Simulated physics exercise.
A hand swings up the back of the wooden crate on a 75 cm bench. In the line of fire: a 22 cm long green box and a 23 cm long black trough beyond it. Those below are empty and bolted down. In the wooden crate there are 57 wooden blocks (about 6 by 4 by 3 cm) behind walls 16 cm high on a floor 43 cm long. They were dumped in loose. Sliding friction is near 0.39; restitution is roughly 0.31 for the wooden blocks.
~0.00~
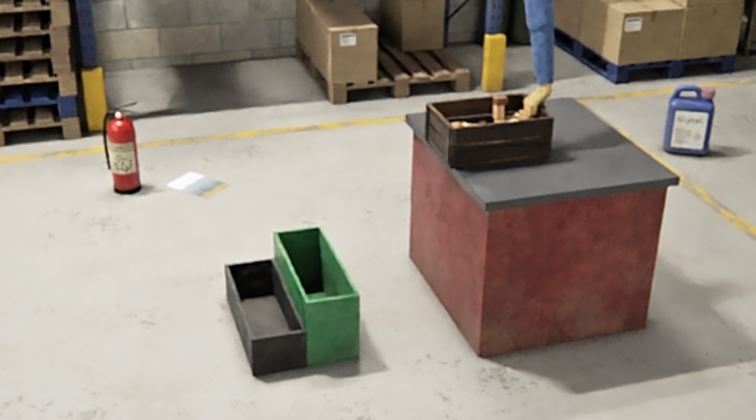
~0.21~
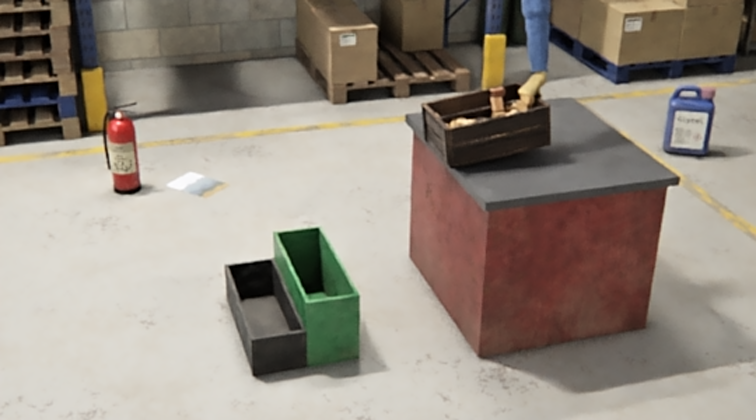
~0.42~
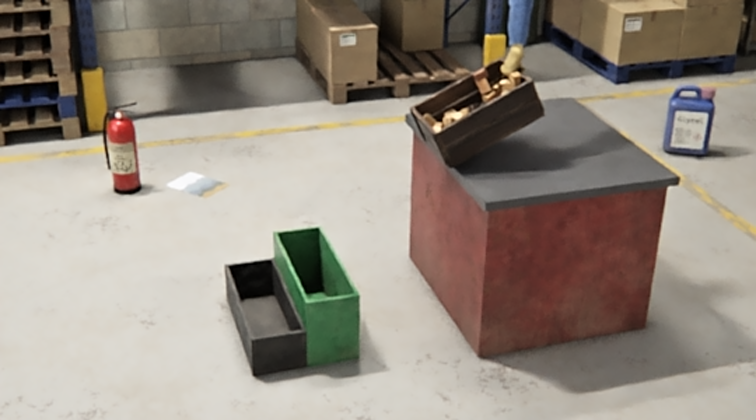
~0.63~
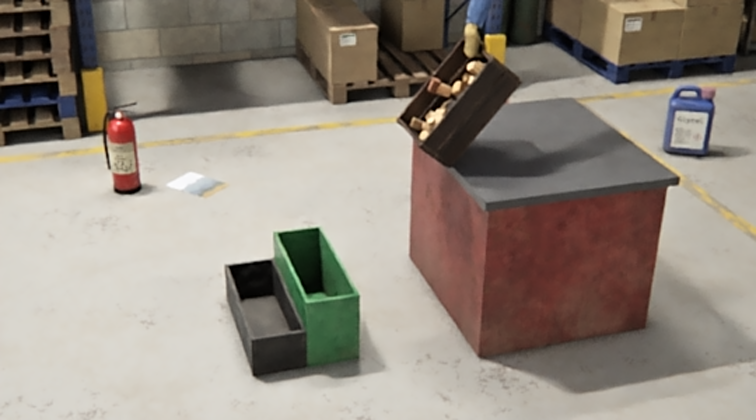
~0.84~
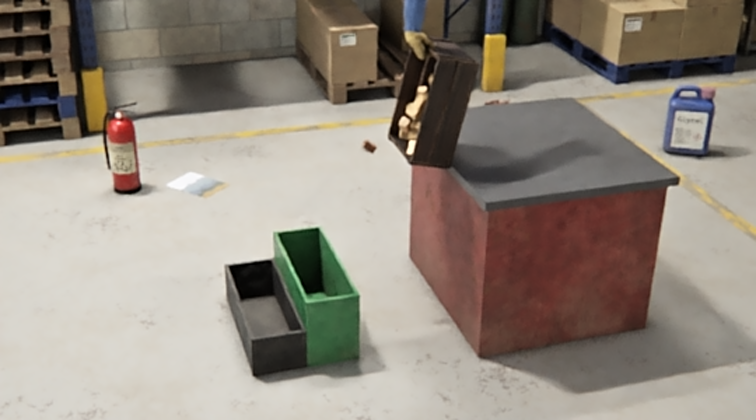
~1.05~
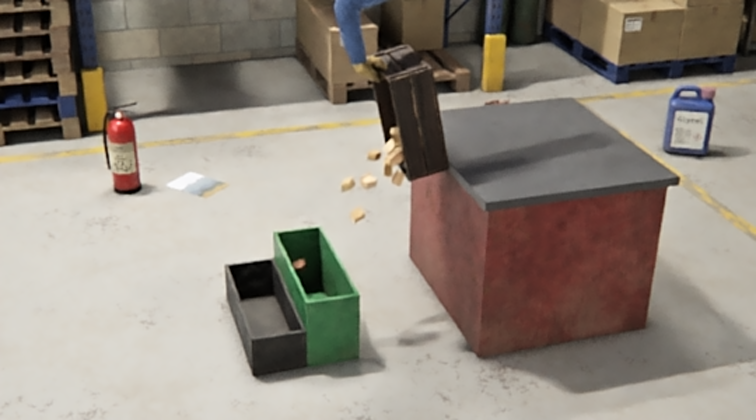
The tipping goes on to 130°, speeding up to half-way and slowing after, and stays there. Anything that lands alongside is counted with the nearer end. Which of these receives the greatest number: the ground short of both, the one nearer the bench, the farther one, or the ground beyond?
The biggest part goes to the ground before both.
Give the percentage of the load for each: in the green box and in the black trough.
About 25 and 0 per cent.
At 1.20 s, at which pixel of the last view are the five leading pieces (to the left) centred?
Near (316, 281).
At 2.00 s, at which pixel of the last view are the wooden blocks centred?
Near (355, 309).
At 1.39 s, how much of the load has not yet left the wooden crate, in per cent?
Roughly 30 per cent is still inside.
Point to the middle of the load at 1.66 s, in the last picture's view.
Near (356, 303).
After 1.20 s, tilt 116°; 43 still in the wooden crate, 3 in the green box and 11 in the air.
After 1.39 s, tilt 128°; 18 still in the wooden crate, 5 in the green box, 6 on the ground short of the green box and 28 in the air.
After 1.66 s, tilt 130°; 13 in the green box, 24 on the ground short of the green box and 20 in the air.
When it is over (at 2.00 s), 14 in the green box and 43 on the ground short of the green box.
